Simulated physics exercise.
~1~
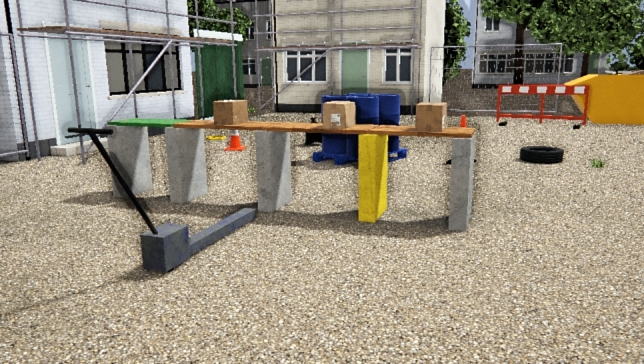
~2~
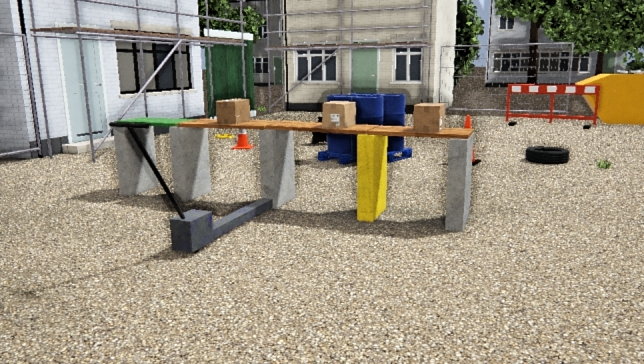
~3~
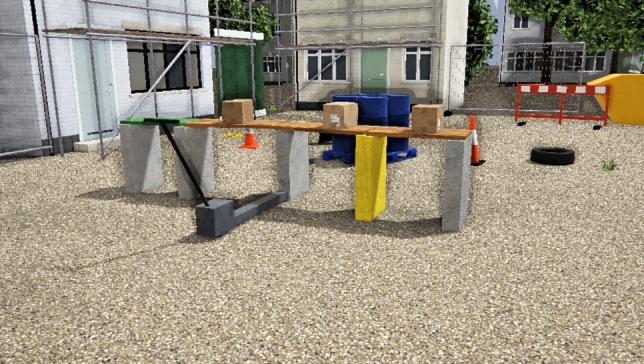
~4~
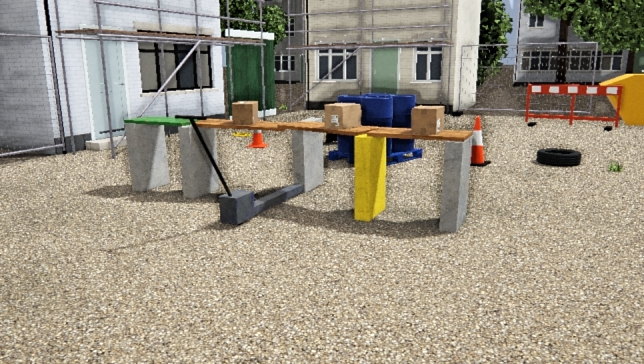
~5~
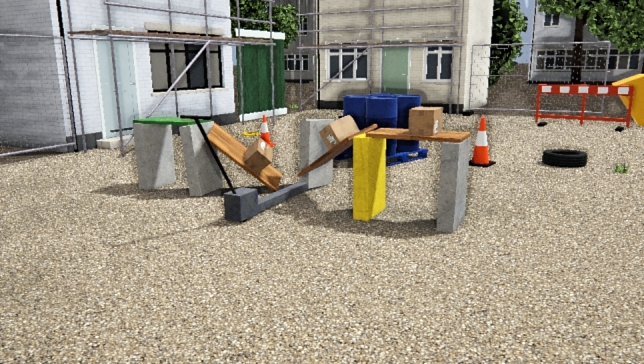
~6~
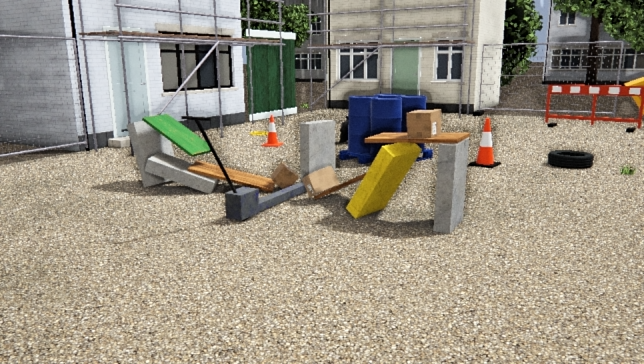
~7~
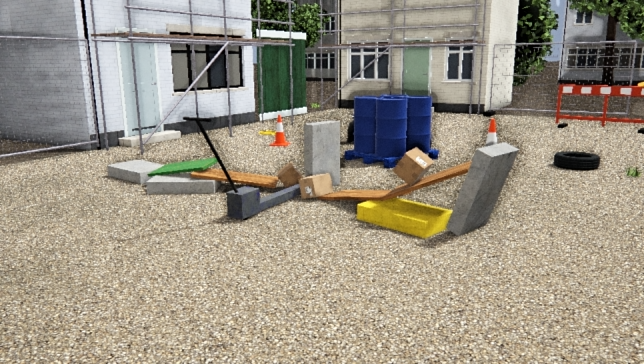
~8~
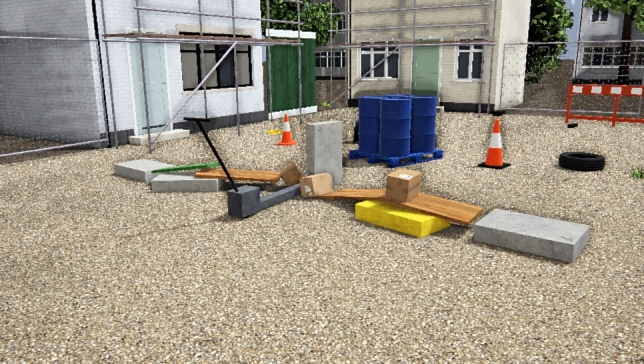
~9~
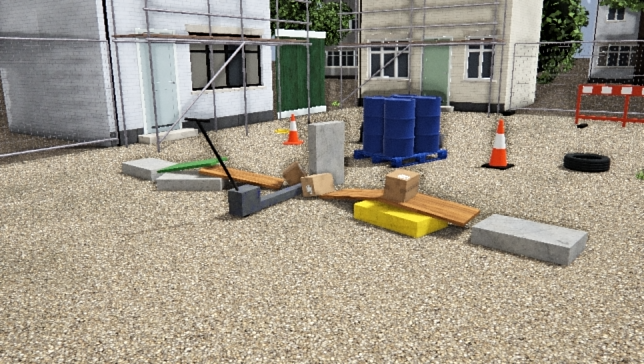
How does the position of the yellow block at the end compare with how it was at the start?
At the start the yellow block stands upright beneath the boards. By the end it is lying on its side on the gravel.
